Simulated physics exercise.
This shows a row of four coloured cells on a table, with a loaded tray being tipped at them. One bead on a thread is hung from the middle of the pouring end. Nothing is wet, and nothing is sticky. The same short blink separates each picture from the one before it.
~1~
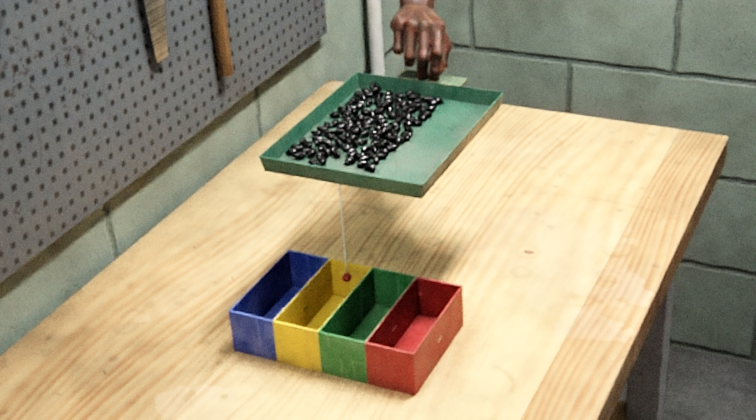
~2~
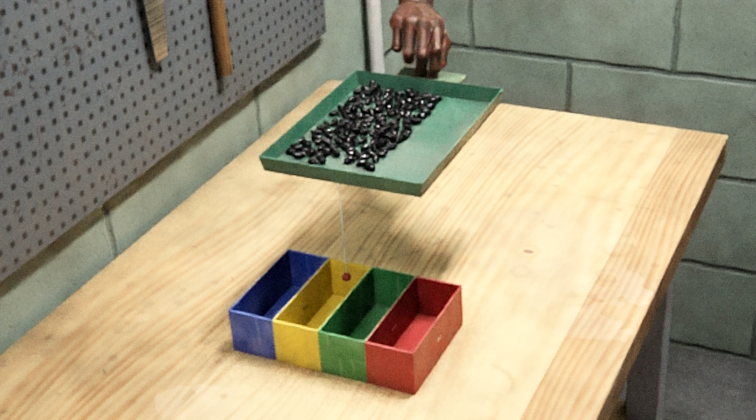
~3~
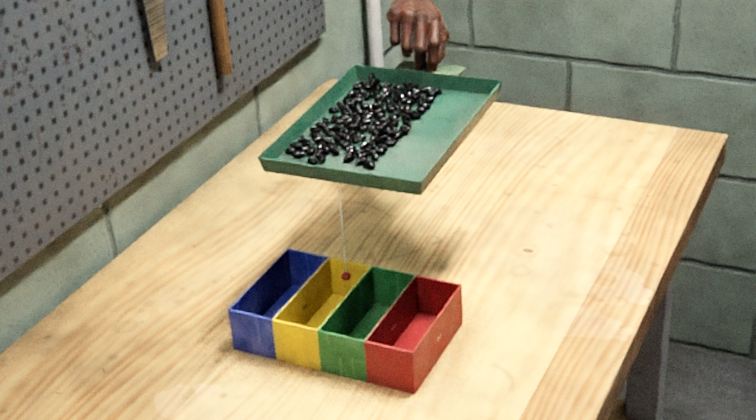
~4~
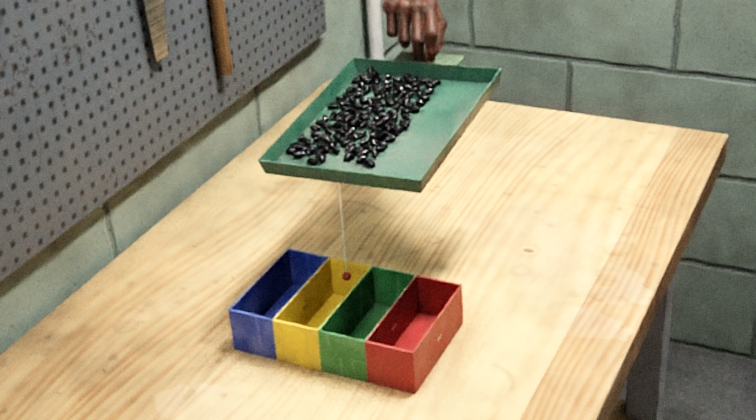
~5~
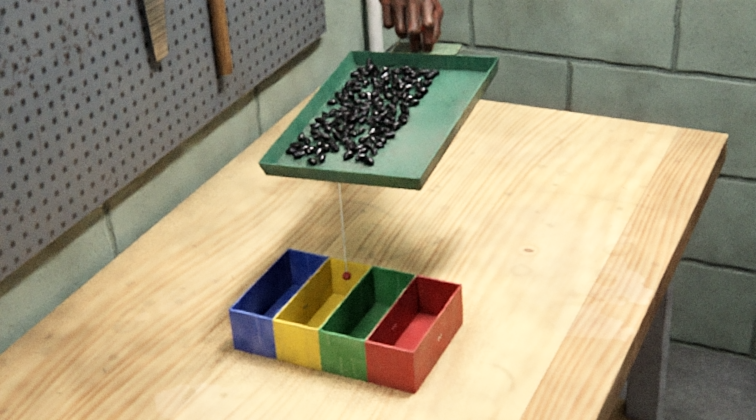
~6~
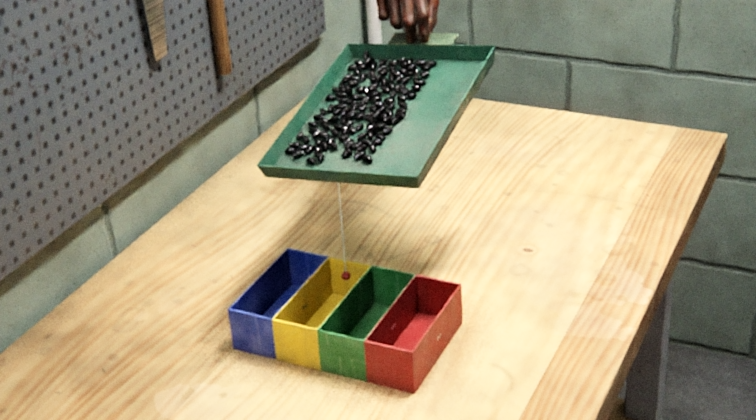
A green tray of black beans tilting gradually as a hand raises its far end above four coloured cells on a table.
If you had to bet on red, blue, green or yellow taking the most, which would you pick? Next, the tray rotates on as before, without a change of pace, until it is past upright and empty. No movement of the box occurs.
I would pick blue.
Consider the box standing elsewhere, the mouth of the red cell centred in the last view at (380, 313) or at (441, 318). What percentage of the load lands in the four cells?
Close to 90 in a hundred, followed by close to 40 in a hundred.
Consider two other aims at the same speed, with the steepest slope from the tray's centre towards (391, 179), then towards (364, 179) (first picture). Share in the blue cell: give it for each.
About 0 and 10 percent.
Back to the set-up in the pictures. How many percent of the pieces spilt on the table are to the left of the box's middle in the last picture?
Estimate: Near 100 per cent.
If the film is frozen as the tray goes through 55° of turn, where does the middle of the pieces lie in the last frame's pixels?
Somewhere about (310, 123).
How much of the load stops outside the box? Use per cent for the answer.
Near 20 in a hundred.
Just after the last frame, tray tipped steeply; every one on the tray.
A moment on, tray tipped right over; almost all on the tray; just a few in the blue cell.
Further on, tray tipped past a quarter turn; roughly half in the blue cell; roughly a quarter in the yellow cell; roughly a quarter falling or outside the box.
When it is over, tray tipped past a quarter turn; roughly half in the blue cell; roughly a quarter in the yellow cell; not one in the red cell; not one in the green cell; roughly a quarter outside the box.
